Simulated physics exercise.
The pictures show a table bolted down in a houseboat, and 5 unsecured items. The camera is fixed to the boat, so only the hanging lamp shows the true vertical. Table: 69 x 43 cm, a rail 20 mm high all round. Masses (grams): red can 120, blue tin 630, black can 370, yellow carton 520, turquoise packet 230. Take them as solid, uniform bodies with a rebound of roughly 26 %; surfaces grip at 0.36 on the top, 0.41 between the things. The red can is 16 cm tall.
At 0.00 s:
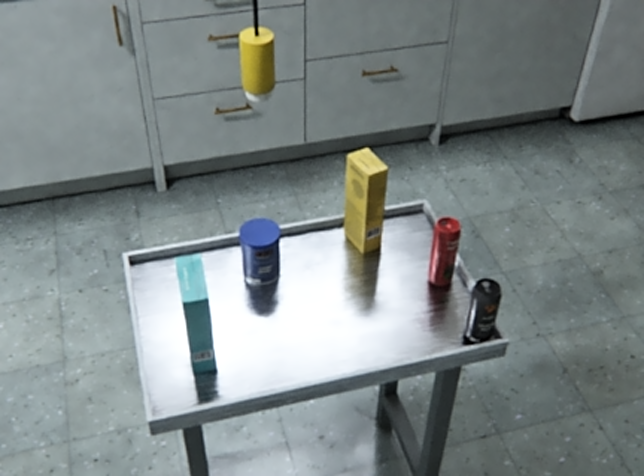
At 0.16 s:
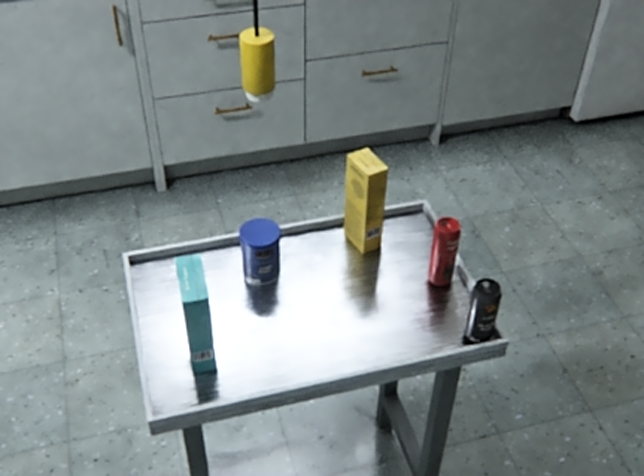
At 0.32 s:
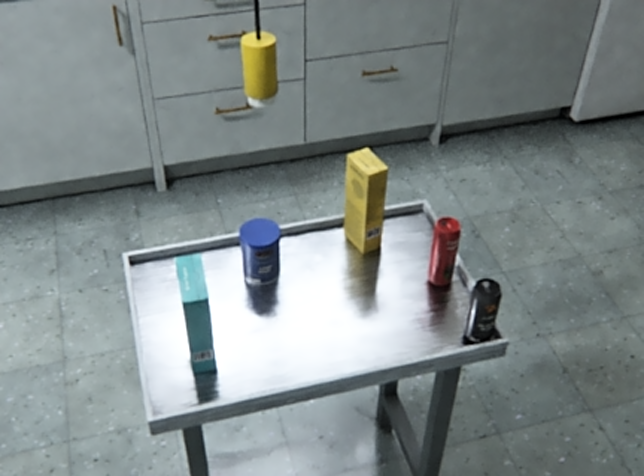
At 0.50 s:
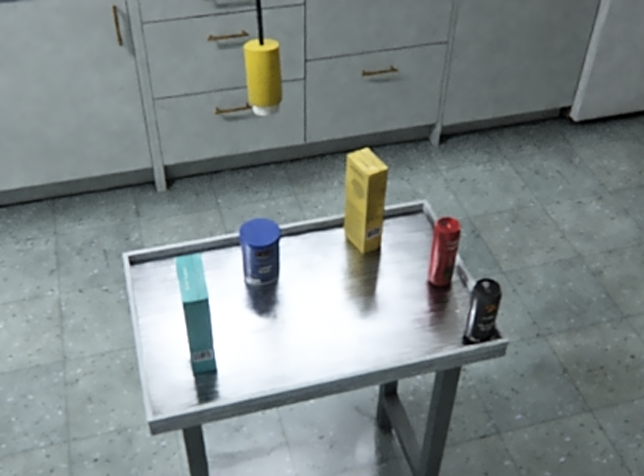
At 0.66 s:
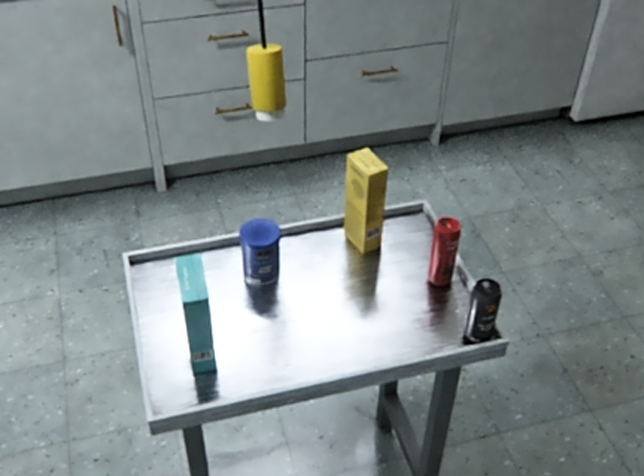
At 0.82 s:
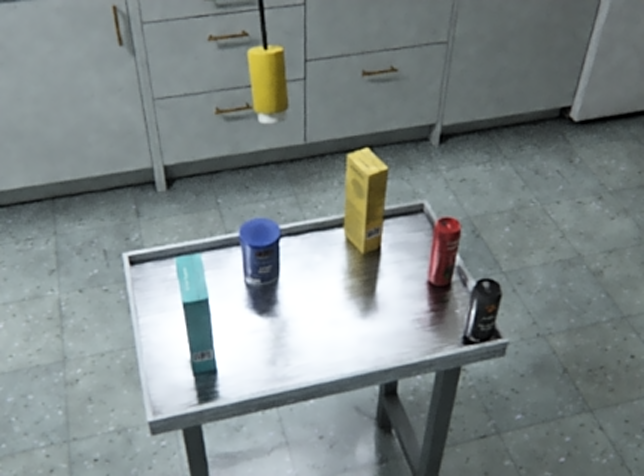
In a room with pale cabinets and a speckled floor, a rimmed metal table holds a turquoise packet, a blue tin, a yellow carton, a red can and a black can. The yellow lamp hanging above shifts slightly down and to the right, while the five items stay in place.
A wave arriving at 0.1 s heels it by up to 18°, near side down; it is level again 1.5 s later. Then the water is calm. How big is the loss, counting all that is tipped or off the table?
Things lost: Zero.
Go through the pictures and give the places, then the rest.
In the first frame, boat level; red can (444, 253); blue tin (261, 252).
In the second frame, boat level; turquoise packet (197, 315); black can (482, 312).
In the third frame, boat heeled 4°, near side down; yellow carton (365, 202); turquoise packet (197, 314).
In the fourth frame, boat heeled 10°, near side down; black can (482, 312); yellow carton (365, 202).
In the fifth frame, boat heeled 15°, near side down; turquoise packet (197, 314); black can (482, 312).
In the sixth frame, boat heeled 18°, near side down; red can (444, 253); blue tin (261, 251).
Around 1.12 s, boat heeled 13°, near side down.
Around 1.42 s, boat heeled 2°, near side down.
Around 1.82 s, boat level.
Finally (2.1 s), all 5 still in place (within 5 cm). Final places as that camera would see them, red can near (444, 253), blue tin near (261, 252).
